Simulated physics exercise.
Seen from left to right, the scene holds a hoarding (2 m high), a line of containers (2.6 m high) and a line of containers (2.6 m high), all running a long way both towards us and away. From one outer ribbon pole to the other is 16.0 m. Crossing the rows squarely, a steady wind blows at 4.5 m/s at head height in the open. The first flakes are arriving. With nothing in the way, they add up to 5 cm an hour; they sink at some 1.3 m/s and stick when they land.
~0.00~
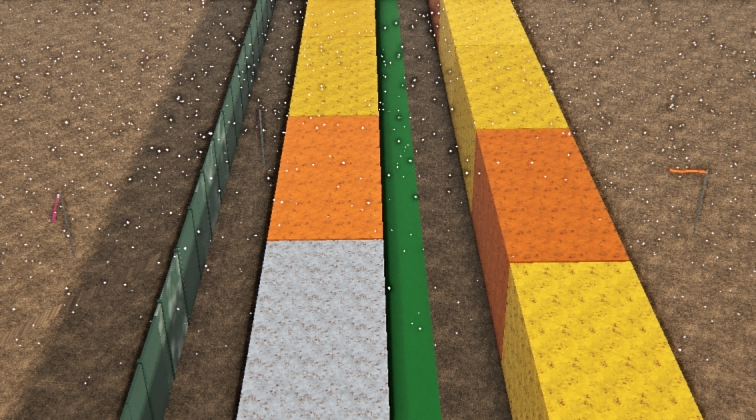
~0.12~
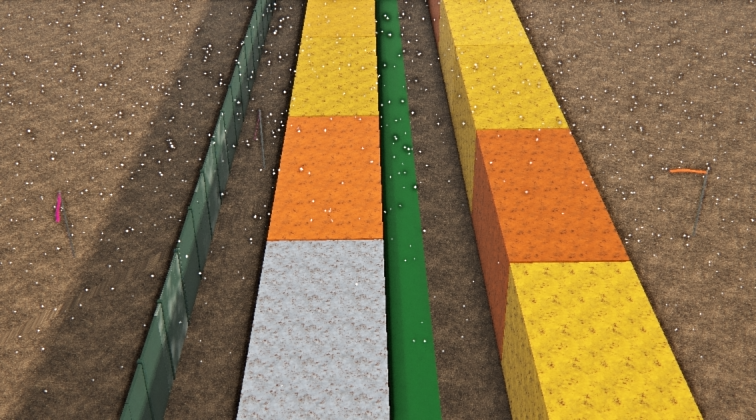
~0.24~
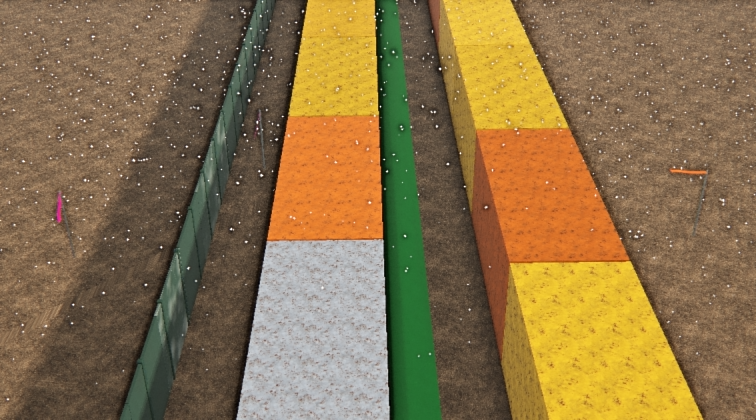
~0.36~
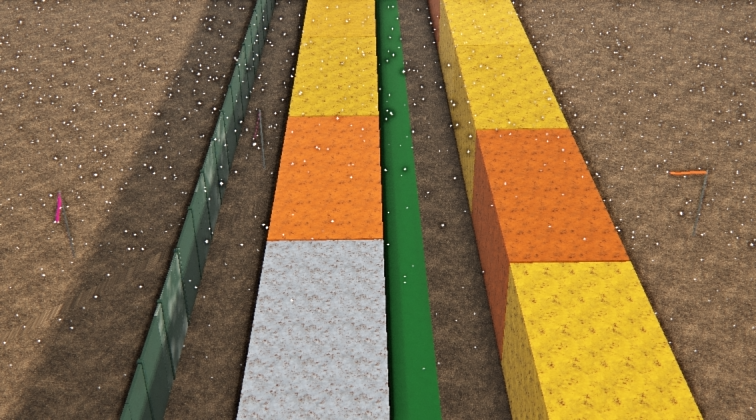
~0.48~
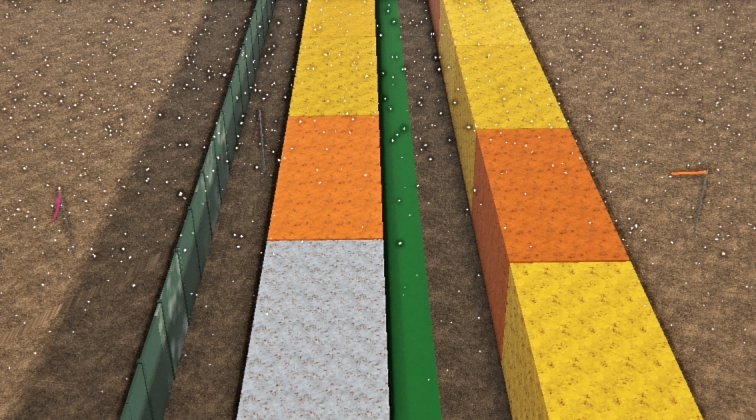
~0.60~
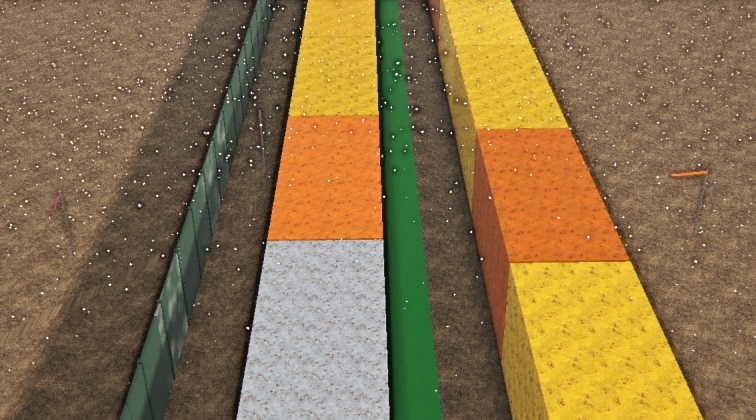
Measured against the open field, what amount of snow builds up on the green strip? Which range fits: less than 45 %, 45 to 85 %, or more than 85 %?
That spot gets from 45 to 85 % of the open amount.
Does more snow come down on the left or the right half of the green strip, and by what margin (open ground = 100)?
The left one, some 20 points more.
In 10 minutes the green strip collects 5 mm against 8 mm in the open.
In 30 minutes the green strip collects 16 mm against 25 mm in the open.
In 60 minutes the green strip collects 31 mm against 50 mm in the open, so the green strip has 63 % of the open amount; the left half of it has 72 %, the right half 54 %.
